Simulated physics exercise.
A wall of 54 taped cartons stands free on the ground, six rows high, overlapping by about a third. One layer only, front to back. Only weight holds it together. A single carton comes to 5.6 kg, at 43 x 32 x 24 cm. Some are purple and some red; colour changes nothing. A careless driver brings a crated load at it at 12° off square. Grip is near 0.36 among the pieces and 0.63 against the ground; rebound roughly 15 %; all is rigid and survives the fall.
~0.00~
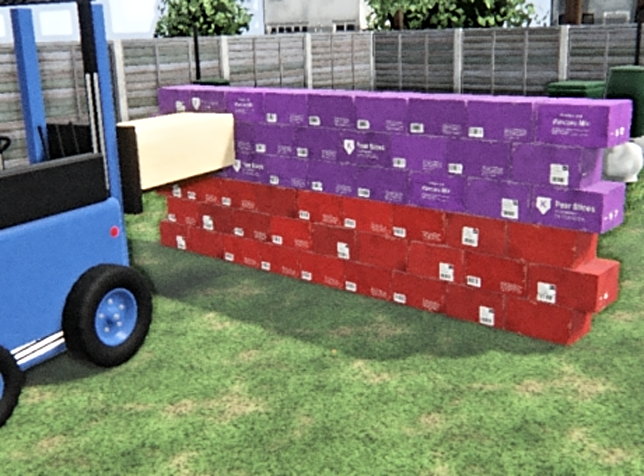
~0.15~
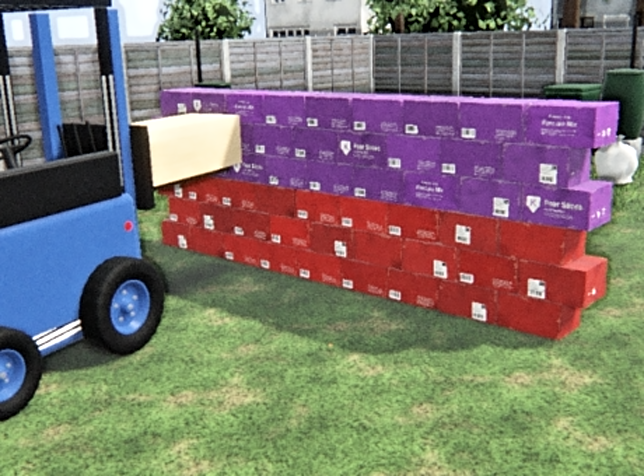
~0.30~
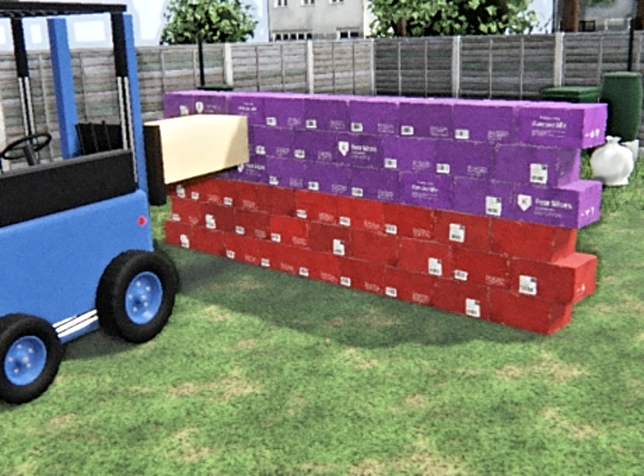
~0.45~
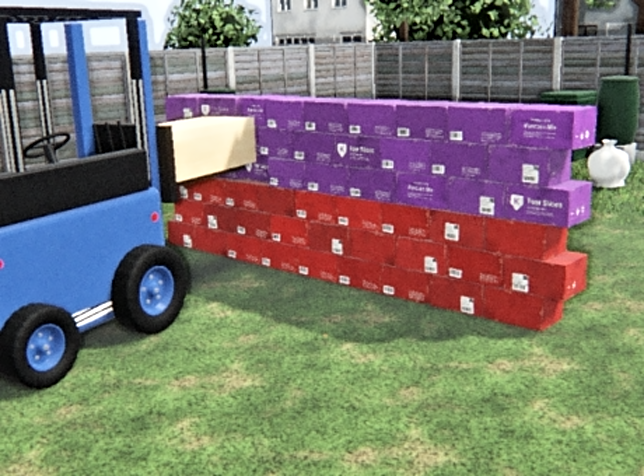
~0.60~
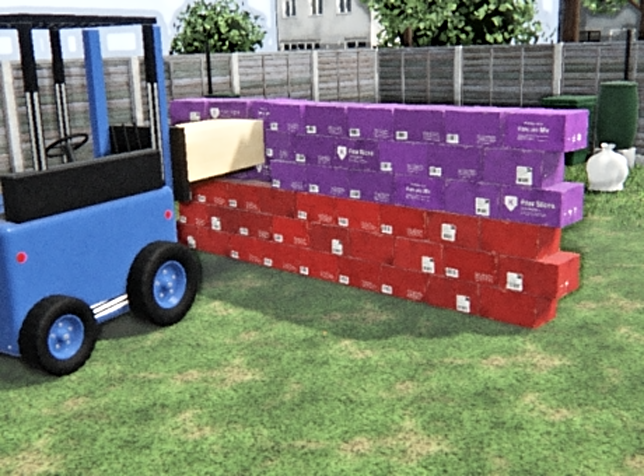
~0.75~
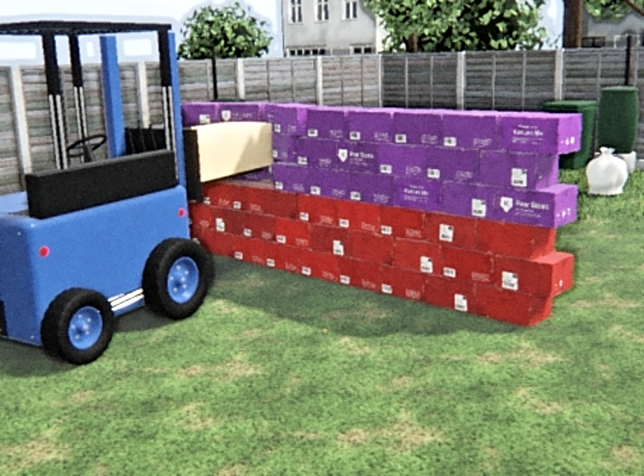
A blue forklift carrying a pale block drives up to stacked purple and red boxes and pushes into the upper purple ones.
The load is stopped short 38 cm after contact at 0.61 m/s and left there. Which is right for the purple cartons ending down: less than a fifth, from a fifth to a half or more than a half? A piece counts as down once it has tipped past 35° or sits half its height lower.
Ending down: From a fifth to a half.
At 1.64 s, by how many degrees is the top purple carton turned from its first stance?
Some 120°.
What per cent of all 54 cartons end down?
About 15 per cent.
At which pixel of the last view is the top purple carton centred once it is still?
Near (361, 213).
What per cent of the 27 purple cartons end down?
Near 35 per cent.
By 1.16 s, 6 of the 27 purple cartons down (6 of 54 in all colours); top purple carton tilted 52°, 22 cm lower.
By 1.64 s, 9 of the 27 purple cartons down (9 of 54 in all colours); top purple carton on its side.
When it is over (3.4 s), 9 of the 27 purple cartons down (9 of 54 in all colours); top purple carton 1.19 m lower; top red carton unmoved. That is 33 per cent. In pixels of the last frame, middles, top purple carton near (361, 213), top red carton near (462, 227).
